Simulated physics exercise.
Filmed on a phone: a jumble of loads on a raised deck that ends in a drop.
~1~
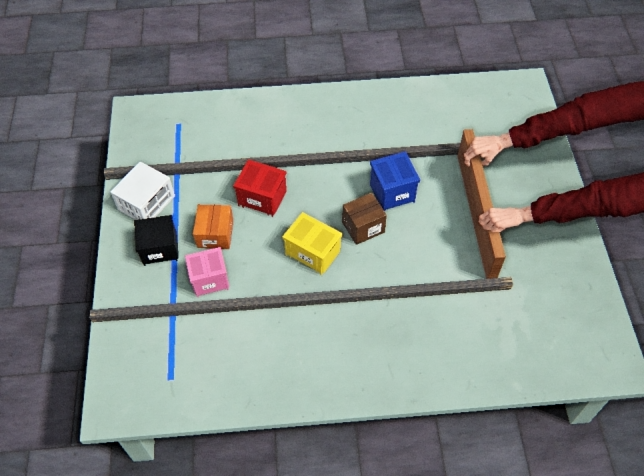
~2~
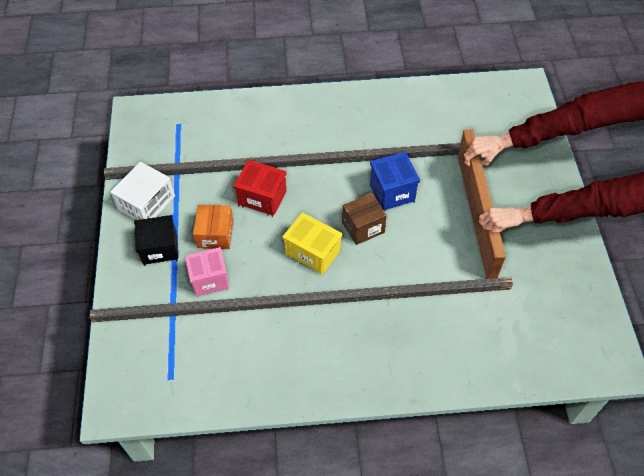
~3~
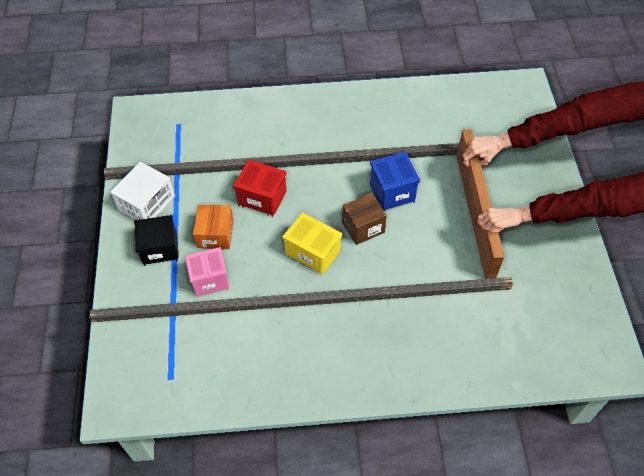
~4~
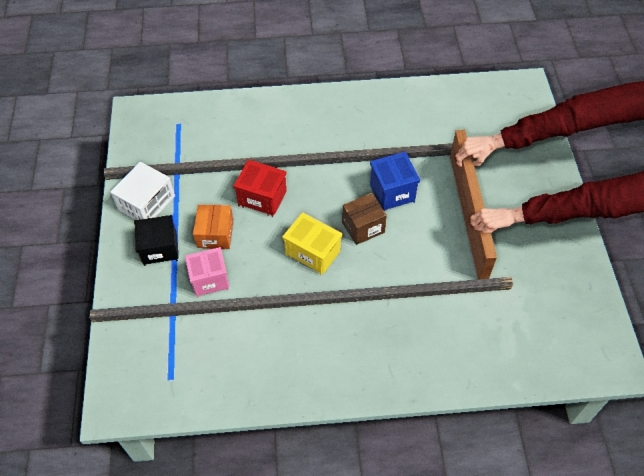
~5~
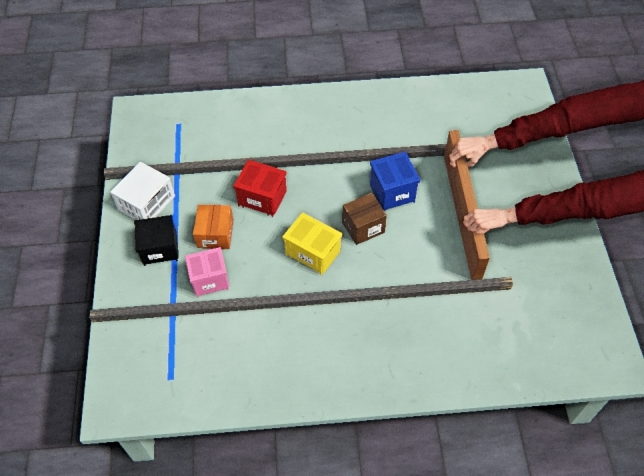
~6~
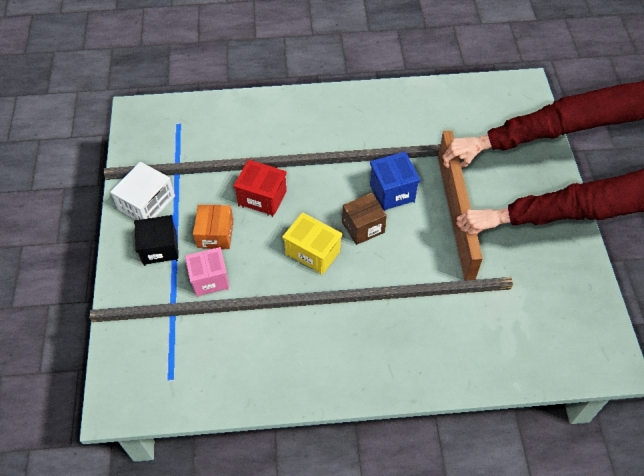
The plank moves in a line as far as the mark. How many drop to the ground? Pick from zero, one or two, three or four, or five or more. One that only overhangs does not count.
The number that fall off is one or two.
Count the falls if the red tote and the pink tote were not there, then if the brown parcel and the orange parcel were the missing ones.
First 1, then 1.
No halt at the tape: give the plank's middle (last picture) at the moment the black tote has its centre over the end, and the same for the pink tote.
About (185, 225), and (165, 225) for the other.
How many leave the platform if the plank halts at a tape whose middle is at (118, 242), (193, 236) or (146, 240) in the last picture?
The counts: 7, 1 and 5.
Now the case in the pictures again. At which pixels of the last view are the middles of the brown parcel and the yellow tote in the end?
About (156, 229), and the other about (147, 271).
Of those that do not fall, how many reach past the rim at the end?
Overhanging: 2.
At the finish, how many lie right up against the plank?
In contact: 3.
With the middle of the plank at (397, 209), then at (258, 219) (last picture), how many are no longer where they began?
The counts are 1 and 6.
A little later, none off yet; white crate at rest near (143, 194); black tote at rest near (157, 241); pink tote at rest near (208, 273).
When it is over, the number that fall off is one or two; down, black tote and white crate.
